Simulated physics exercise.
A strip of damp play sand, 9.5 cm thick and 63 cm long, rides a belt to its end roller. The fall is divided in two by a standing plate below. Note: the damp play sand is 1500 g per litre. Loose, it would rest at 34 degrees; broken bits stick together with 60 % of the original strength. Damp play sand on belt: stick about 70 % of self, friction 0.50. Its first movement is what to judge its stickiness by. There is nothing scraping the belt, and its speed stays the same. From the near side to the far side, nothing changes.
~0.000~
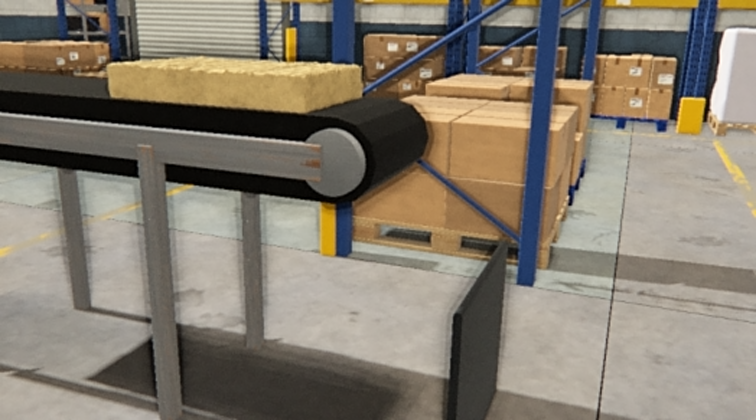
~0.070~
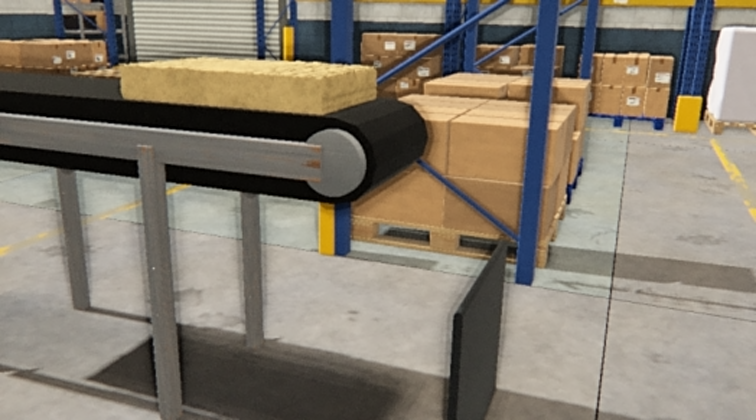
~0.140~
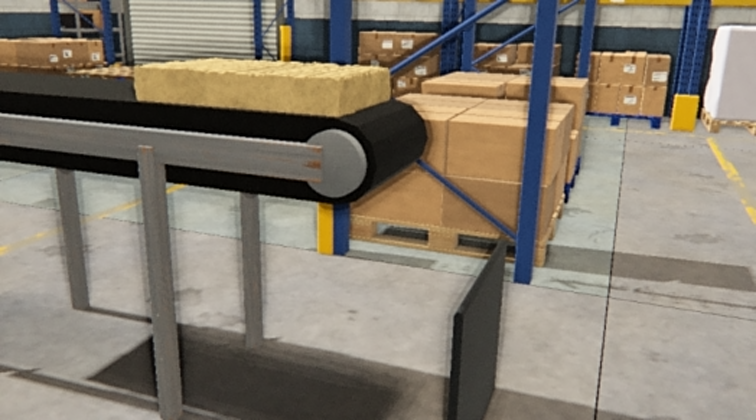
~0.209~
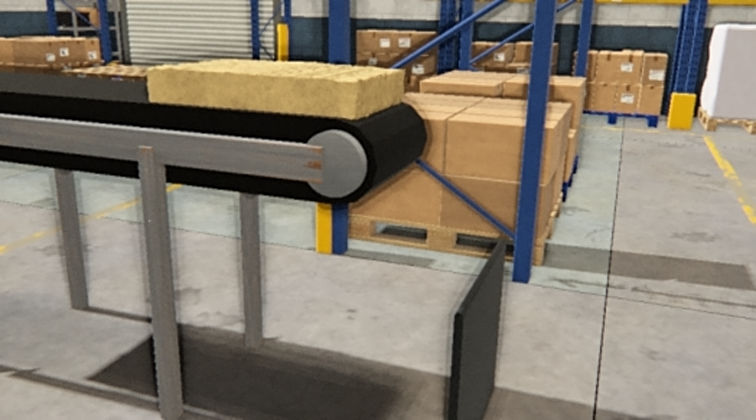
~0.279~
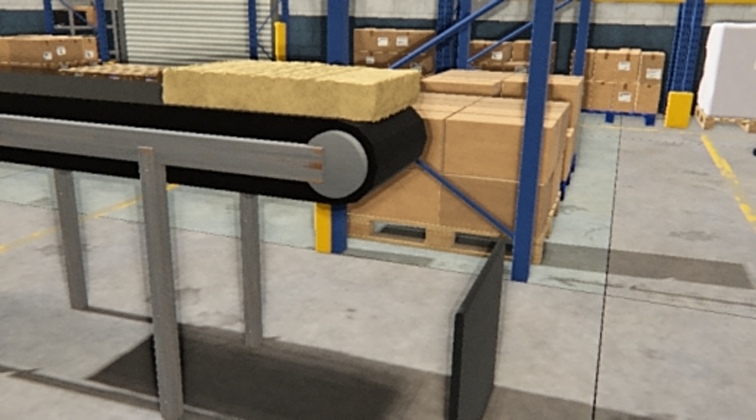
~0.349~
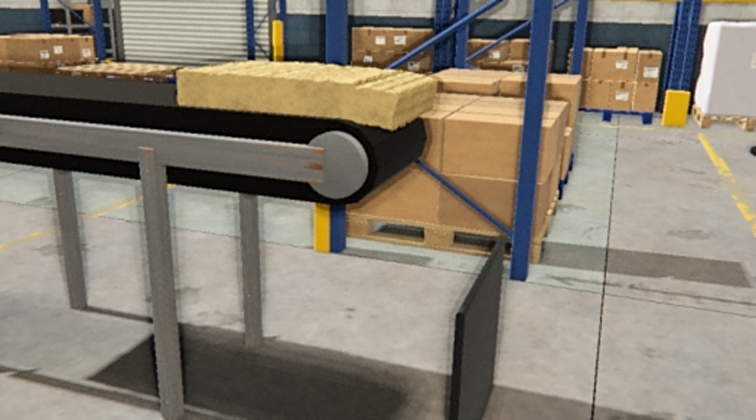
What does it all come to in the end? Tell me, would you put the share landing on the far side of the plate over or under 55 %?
I would say under.
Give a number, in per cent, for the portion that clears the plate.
That share is some 10 percent.
After 0.62 s, 0 % is beyond the plate's line.
After 0.94 s, 4 % is beyond the plate's line.
After 1.27 s, 9 % is beyond the plate's line.
After 1.59 s, 10 % is beyond the plate's line.
After 2.89 s, at the end, 10 % is beyond the plate's line.
